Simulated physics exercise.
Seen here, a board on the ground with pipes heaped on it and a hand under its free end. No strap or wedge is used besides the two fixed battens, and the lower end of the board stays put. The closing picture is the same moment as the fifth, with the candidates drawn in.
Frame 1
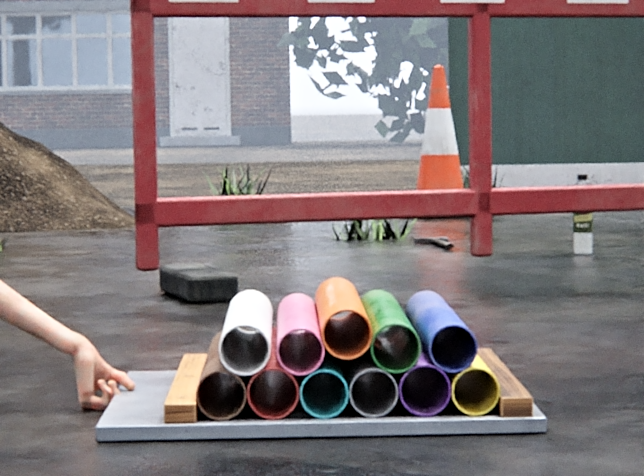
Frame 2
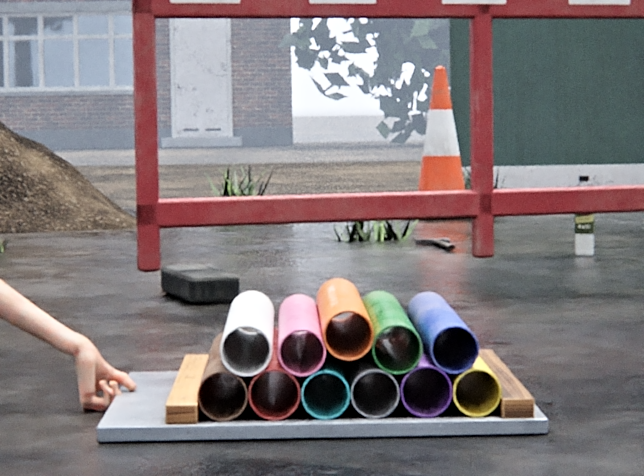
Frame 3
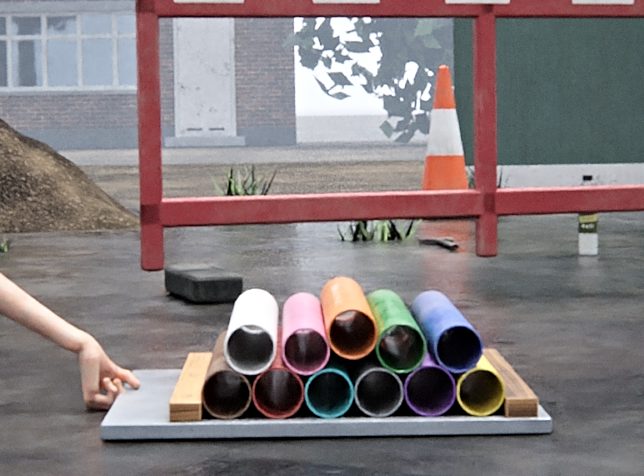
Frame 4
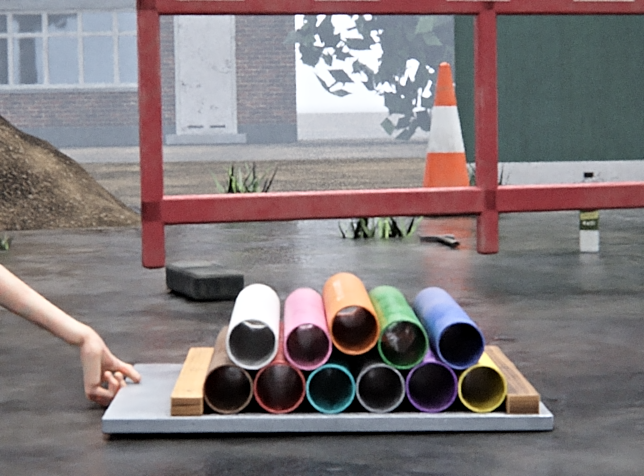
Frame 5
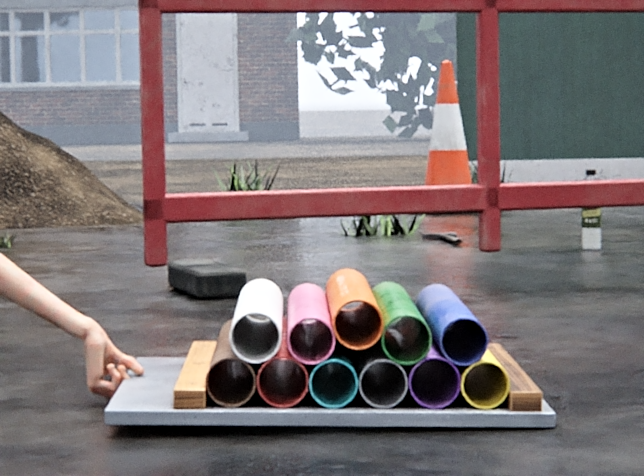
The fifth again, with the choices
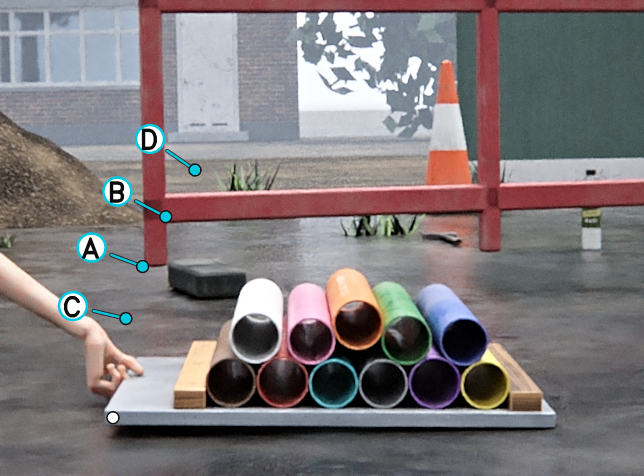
Coloured pipes stacked on a grey board between wooden blocks, rising slightly as a hand lifts the board's left end.
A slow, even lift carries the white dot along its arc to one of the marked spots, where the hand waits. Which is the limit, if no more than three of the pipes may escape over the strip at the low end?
The highest mark that will do is A.
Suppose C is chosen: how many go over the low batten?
At C the number is none.
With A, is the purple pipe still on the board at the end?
Yes, with A.
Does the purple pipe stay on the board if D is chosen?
The purple pipe: Yes.
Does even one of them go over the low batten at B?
Yes.
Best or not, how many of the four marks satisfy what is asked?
The number is two.
On the marked copy, A at (142, 266); B at (166, 217); C at (126, 318); D at (195, 170); the white dot at (113, 418).
Following A. Soon after the start, board at 15°.
Later, board at 22°.
In the end, board at 22°, none over the low batten.
As for the rest, B four over the low batten (green, blue, pink, orange); C none over the low batten; D five over the low batten.
